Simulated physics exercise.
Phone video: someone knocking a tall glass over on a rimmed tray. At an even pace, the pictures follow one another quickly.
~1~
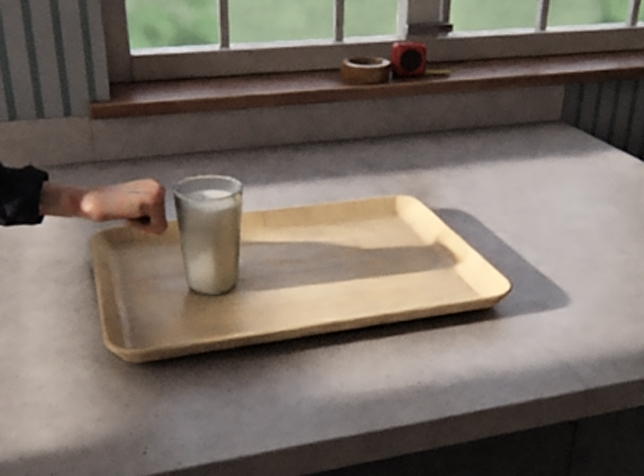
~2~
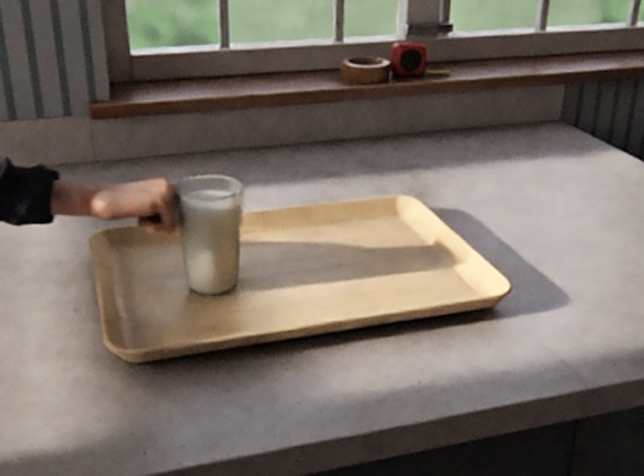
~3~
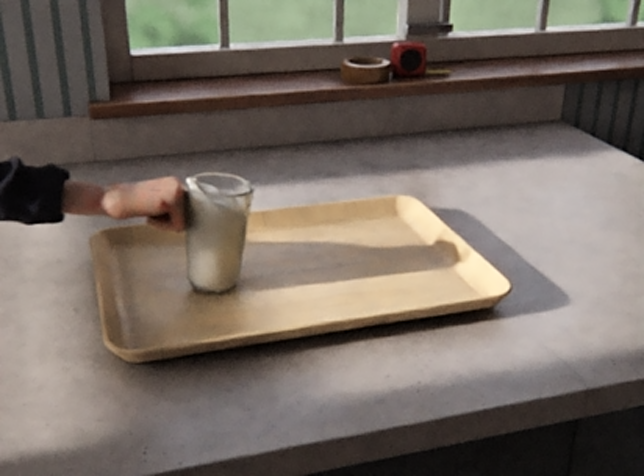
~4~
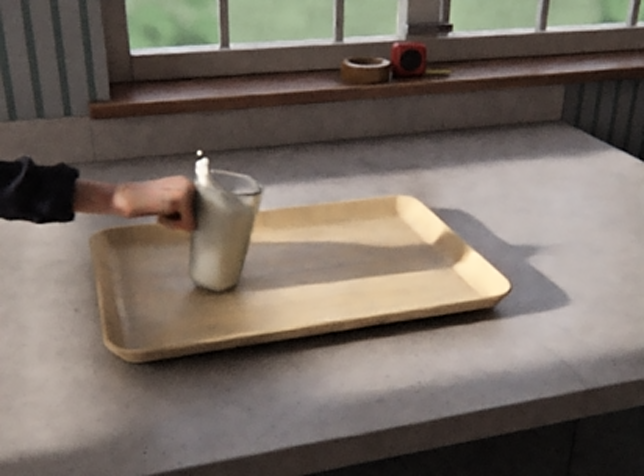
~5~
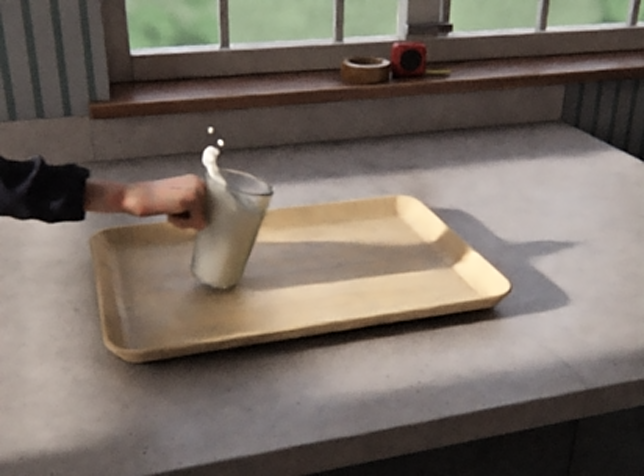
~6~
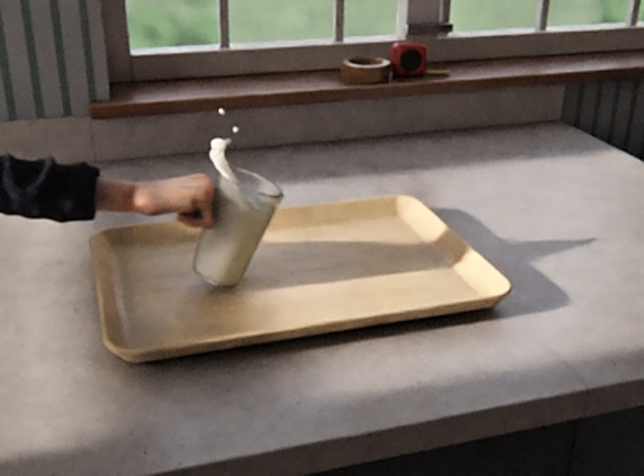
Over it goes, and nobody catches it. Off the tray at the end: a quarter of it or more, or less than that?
So the tray ends up with less than three quarters of it.
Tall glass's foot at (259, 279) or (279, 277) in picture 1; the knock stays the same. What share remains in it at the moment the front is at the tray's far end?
Try 1: 65 %; try 2: 65 %.
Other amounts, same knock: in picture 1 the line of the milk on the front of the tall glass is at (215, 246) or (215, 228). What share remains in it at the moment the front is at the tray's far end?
The first level leaves around 60 percent, the second around 60 percent.
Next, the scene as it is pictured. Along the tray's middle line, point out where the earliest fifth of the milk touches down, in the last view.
I'd put the spot somewhere close to pixel (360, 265).
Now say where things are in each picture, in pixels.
In the first picture, tilt 0°; right rim (240, 186); surface from (178, 202) to (237, 196); the tray's far rim is at (459, 238); the tray is clear ahead.
In the second picture, tilt 0°; right rim (240, 186); surface from (178, 202) to (236, 196).
In the third picture, tilt 6°; right rim (251, 186); surface from (189, 183) to (237, 197).
In the fourth picture, tilt 11°; right rim (260, 187); surface from (198, 179) to (253, 204); 2 per cent is over the edge.
In the fifth picture, tilt 17°; right rim (271, 189); surface from (206, 195) to (262, 204); 3 per cent is over the edge.
In the sixth picture, tilt 23°; right rim (281, 192); surface from (213, 210) to (270, 200); 3 per cent is over the edge.
A moment on, the tall glass is falling and 94 per cent is in the glass, 0 on the tray and 6 above or beyond its rim.
Next, the tall glass lies on its side and 55 per cent is in the glass, 36 on the tray and 9 above or beyond its rim.
Then the tall glass lies on its side and 30 per cent is in the glass, 50 on the tray and 21 above or beyond its rim.
Later the tall glass lies on its side and 15 per cent is in the glass, 45 on the tray and 40 above or beyond its rim.
Finally, 60 per cent is held by tray and glass, 40 is off the tray.
